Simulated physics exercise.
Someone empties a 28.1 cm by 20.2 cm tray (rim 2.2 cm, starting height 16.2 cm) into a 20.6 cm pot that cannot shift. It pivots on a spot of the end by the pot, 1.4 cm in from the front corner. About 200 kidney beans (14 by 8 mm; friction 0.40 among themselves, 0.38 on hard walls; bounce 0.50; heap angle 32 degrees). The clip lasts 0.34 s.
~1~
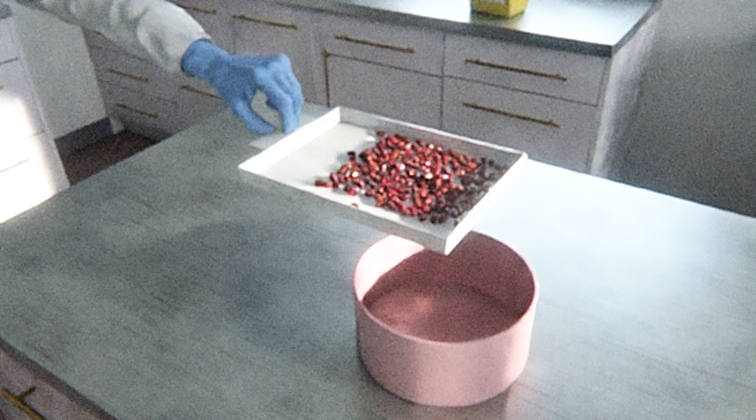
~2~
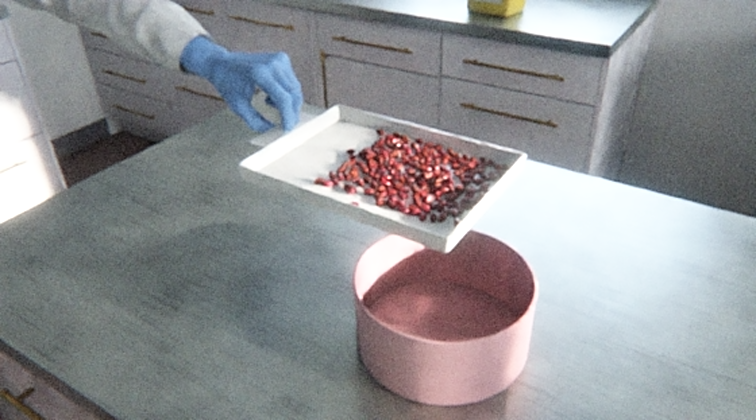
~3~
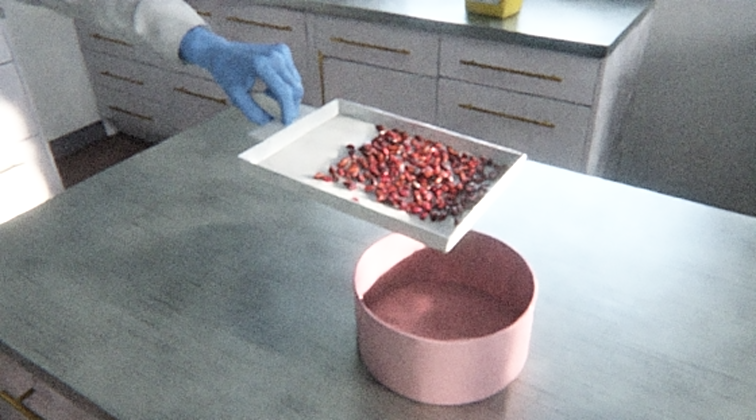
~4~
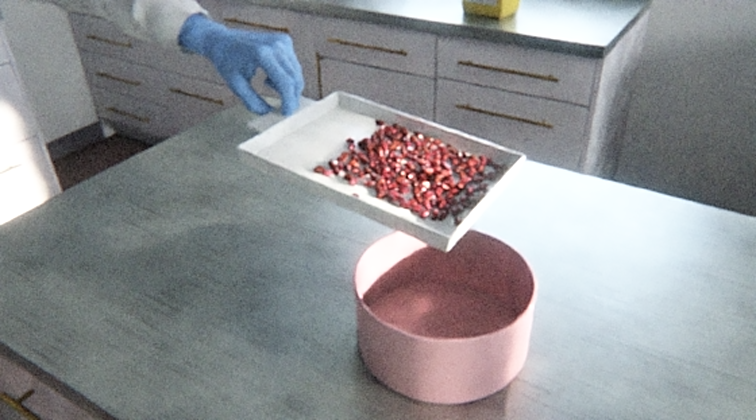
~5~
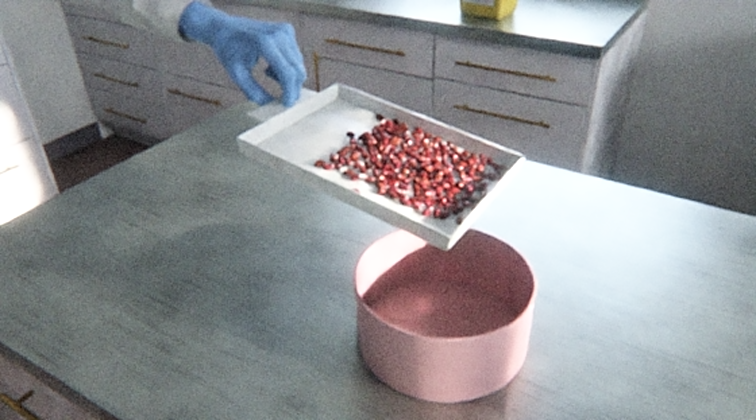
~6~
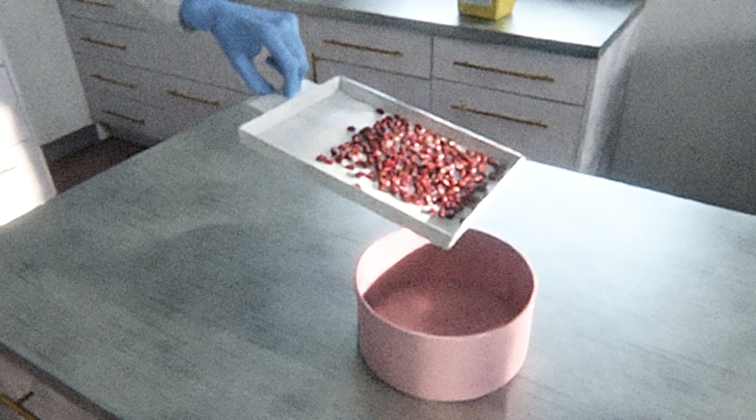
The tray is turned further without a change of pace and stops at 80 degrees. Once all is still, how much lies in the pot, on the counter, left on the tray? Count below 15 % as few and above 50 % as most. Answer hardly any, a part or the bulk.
Pot: A part, counter: A part, tray: A part.
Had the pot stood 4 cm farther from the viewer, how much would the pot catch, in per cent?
In that case some 35 per cent.
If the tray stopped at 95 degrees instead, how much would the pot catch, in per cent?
It would be near 40 per cent.
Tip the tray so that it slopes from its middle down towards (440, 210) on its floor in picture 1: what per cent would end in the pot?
About 65 per cent.
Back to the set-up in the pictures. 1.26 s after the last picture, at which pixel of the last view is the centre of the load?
Around (472, 160).
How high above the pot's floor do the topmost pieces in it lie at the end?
About 1.5 cm.
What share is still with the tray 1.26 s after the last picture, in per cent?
Some 100 per cent of the load.
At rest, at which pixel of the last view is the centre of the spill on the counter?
At about (560, 287).
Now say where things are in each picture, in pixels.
The first frame shows tray tilt 0 degrees, front corners at (241, 166) and (446, 237); middle of the pieces at (412, 174); pot at (444, 277).
The second frame shows tray tilt 1 degrees, front corners at (241, 164) and (447, 236); middle of the pieces at (412, 173).
The third frame shows tray tilt 3 degrees, front corners at (241, 156) and (448, 235), lowest corner right back; middle of the pieces at (412, 170).
The fourth frame shows tray tilt 6 degrees, front corners at (240, 147) and (449, 235), lowest corner right back; middle of the pieces at (412, 167).
The fifth frame shows tray tilt 9 degrees, front corners at (241, 137) and (450, 234), lowest corner right back; middle of the pieces at (413, 163).
The sixth frame shows tray tilt 12 degrees, front corners at (242, 127) and (452, 234), lowest corner right back; middle of the pieces at (414, 160); pot at (444, 274).
Then, 0.76 s after the last picture, tilt 44 degrees; the tray holds 100 %, the pot 0 %.
Then, 1.26 s after the last picture, tilt 65 degrees; the tray holds 100 %, the pot 0 %.
Then, 1.84 s after the last picture, tilt 80 degrees; the tray holds 50 %, the pot 20 %.
In the end, pot 25 %, counter 35 %, tray 40 %.
